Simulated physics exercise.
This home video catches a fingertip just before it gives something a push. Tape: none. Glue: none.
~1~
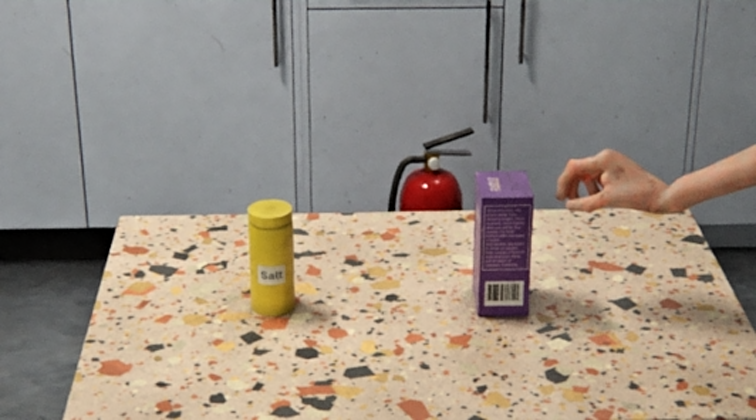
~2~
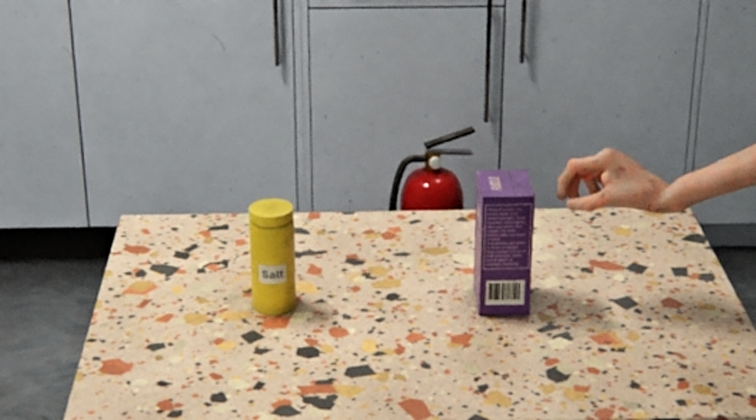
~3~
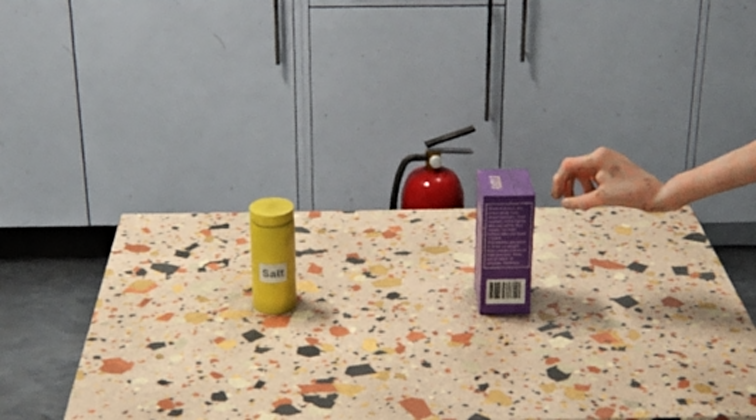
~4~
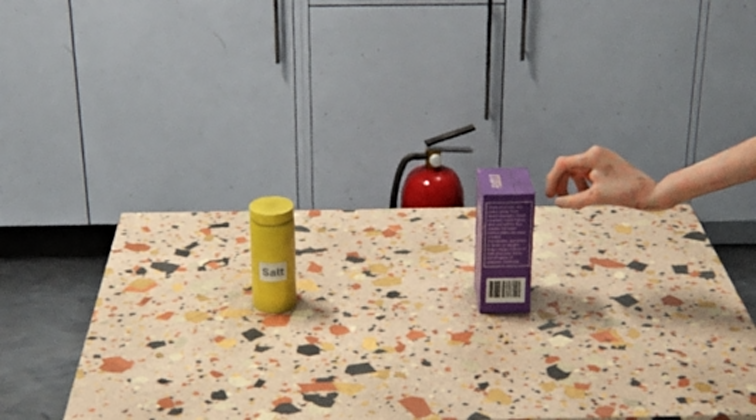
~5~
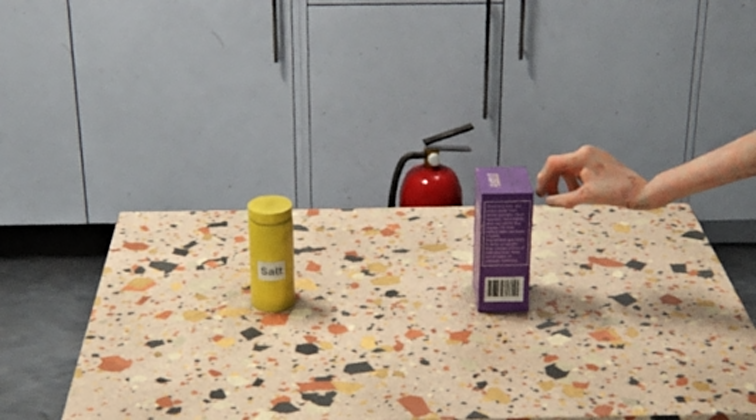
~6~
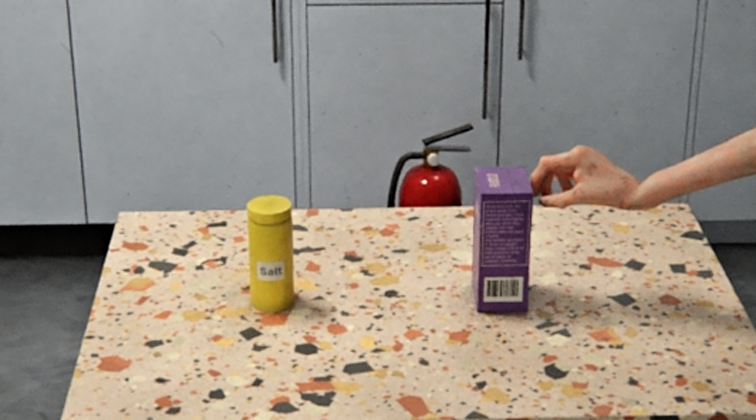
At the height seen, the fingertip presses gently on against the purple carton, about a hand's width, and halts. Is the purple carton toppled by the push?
Yes: Most likely it ends up off its bottom.
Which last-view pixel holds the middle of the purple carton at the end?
Near (399, 277).
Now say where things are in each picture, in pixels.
The first picture shows purple carton (502, 244).
The second picture shows purple carton (503, 243).
The third picture shows purple carton (504, 242).
The fourth picture shows purple carton (504, 241).
The fifth picture shows purple carton (502, 240).
The sixth picture shows purple carton (501, 240).
Then, 0.50 s past the last view, purple carton rocked 17° from its first pose near (481, 236).
Then, 0.90 s past the last view, purple carton rocked 51° from its first pose near (441, 244).
Then, 1.00 s past the last view, purple carton on its side near (408, 275).
Finally, down or leaning hard on the table, purple carton. Final places as the last picture's camera would see them, purple carton near (399, 277).
